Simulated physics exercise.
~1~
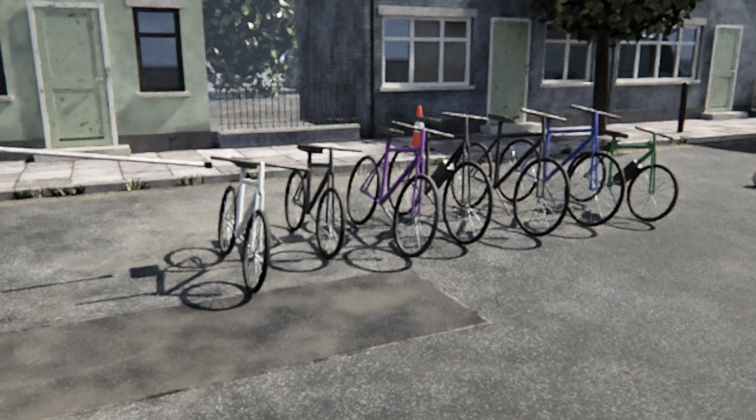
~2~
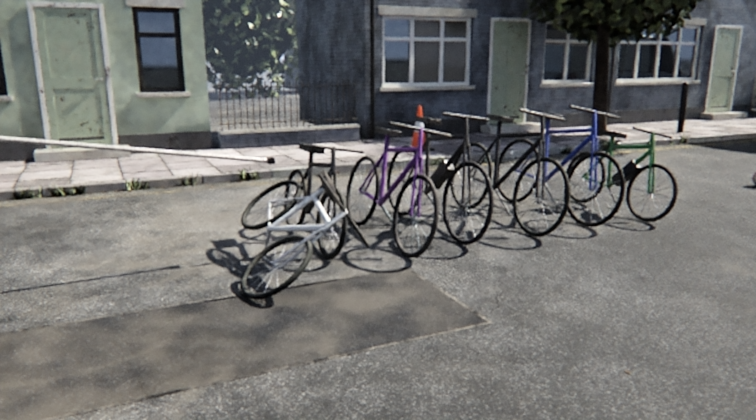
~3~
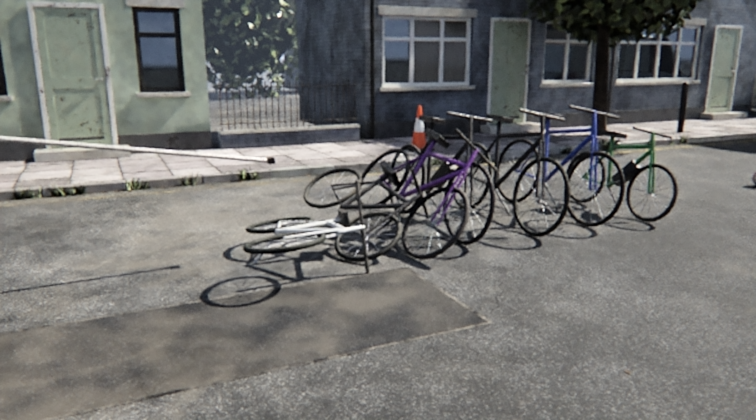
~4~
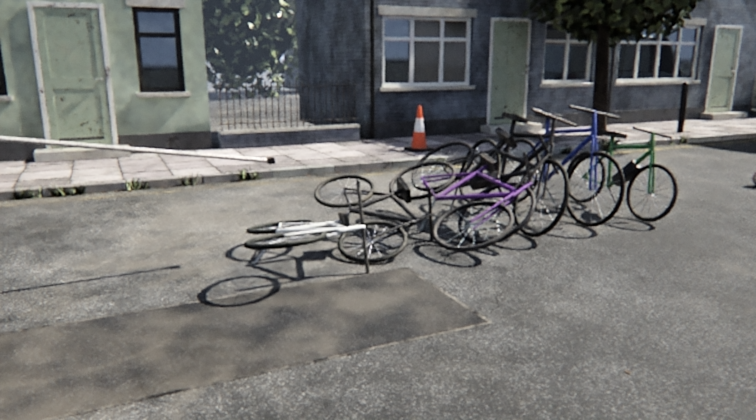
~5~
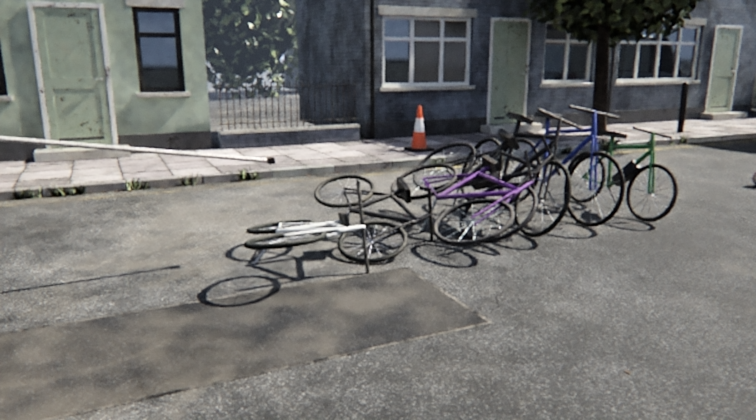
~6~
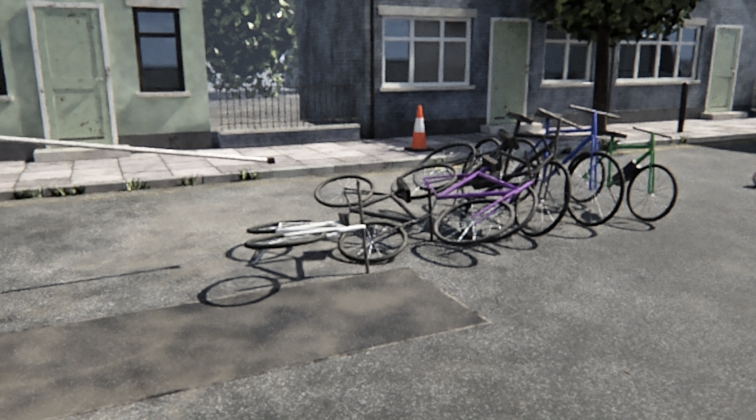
The video shows a row of bicycles standing on a street as a pole at the left moves right and the nearest white one topples, knocking over its neighbours, including the purple one, which ends up leaning steeply, while the blue and green bicycles stay upright.
